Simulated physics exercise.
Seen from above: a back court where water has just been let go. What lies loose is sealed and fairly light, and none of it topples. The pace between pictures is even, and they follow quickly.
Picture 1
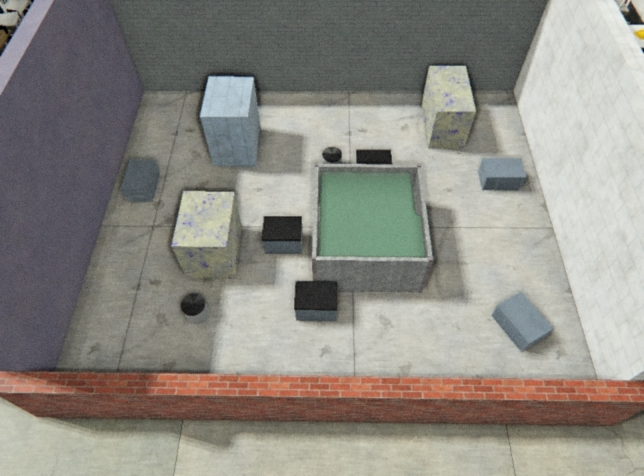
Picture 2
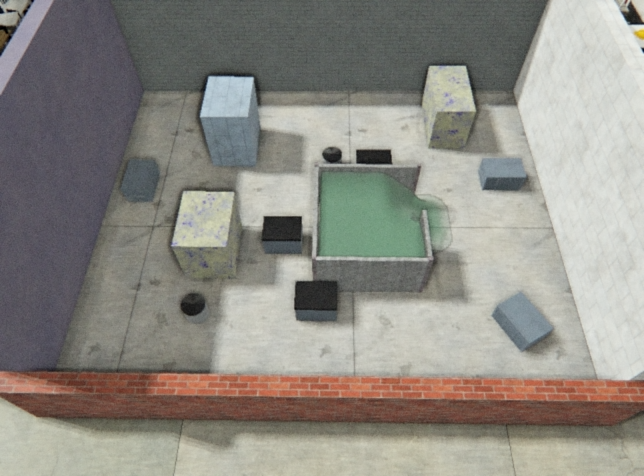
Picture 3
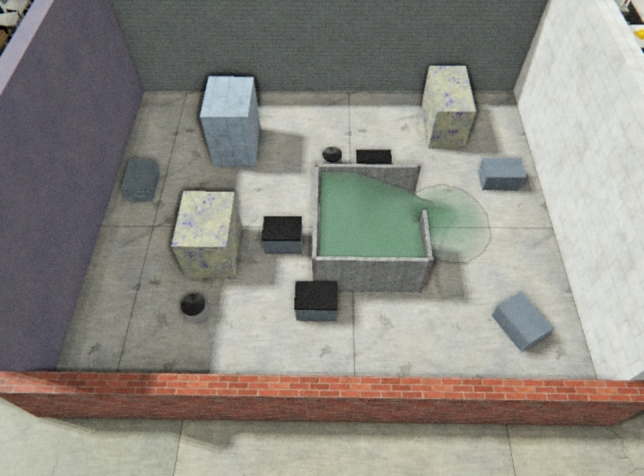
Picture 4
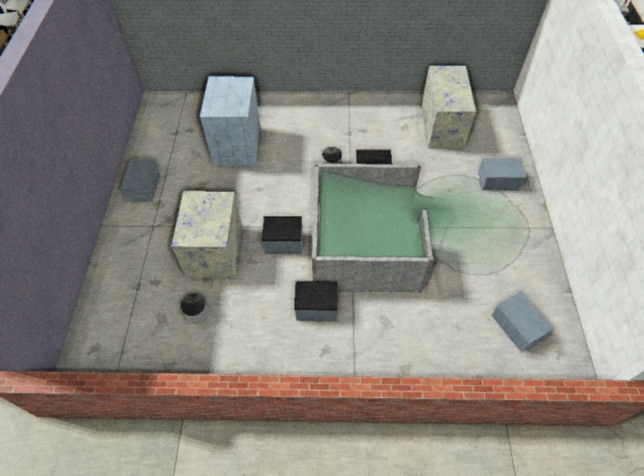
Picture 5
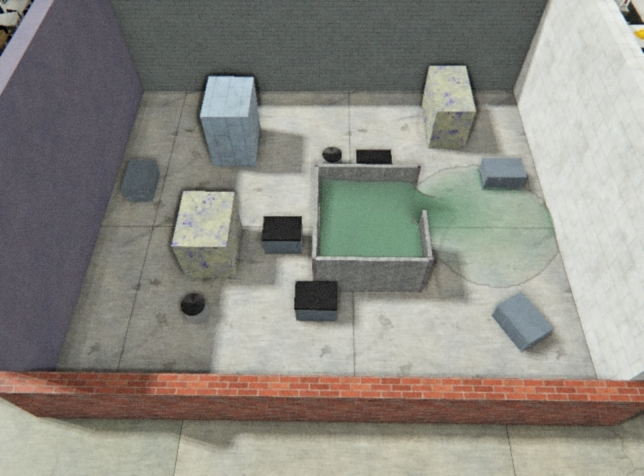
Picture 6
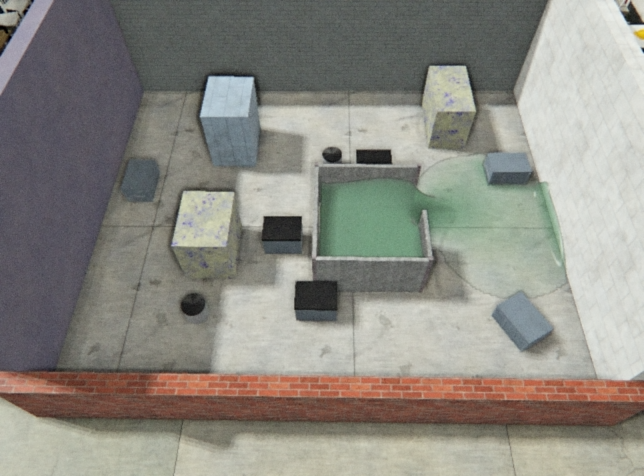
Green water poured out through a gap in the right side of a low walled tank, fanned across the court floor to the white wall, and nudged a small blue-grey crate slightly.
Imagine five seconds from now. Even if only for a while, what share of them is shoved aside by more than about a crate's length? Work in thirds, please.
The result is a share beneath one third.
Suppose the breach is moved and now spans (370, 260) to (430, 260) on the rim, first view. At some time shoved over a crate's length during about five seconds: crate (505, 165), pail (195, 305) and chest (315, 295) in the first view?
Working through them in order, the first gets shoved clear, the second gets shoved clear and the last not displaced that far.
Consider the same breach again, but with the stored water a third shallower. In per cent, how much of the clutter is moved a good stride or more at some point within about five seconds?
About 20 %.
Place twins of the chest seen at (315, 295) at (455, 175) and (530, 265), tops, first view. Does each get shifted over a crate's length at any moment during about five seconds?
Taking the two as listed, the first reached the mark and the second reached the mark.
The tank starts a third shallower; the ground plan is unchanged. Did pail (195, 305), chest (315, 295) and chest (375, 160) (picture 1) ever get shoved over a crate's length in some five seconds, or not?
As listed: Never so far, under that, under that.
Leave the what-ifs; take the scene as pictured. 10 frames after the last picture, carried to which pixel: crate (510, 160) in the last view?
Roughly (477, 79).
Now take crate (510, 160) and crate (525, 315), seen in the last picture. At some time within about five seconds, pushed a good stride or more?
Displacement check, in sequence - reached it, reached it.
A moment on, 1 of 8 are well off their spots; 1 afloat.
Next, 1 of 8 are well off their spots; 0 afloat.
Later, 2 of 8 are well off their spots; 1 afloat.
In the end, 2 of 8 are well off their spots, and 2 have been at some point; 2 afloat.
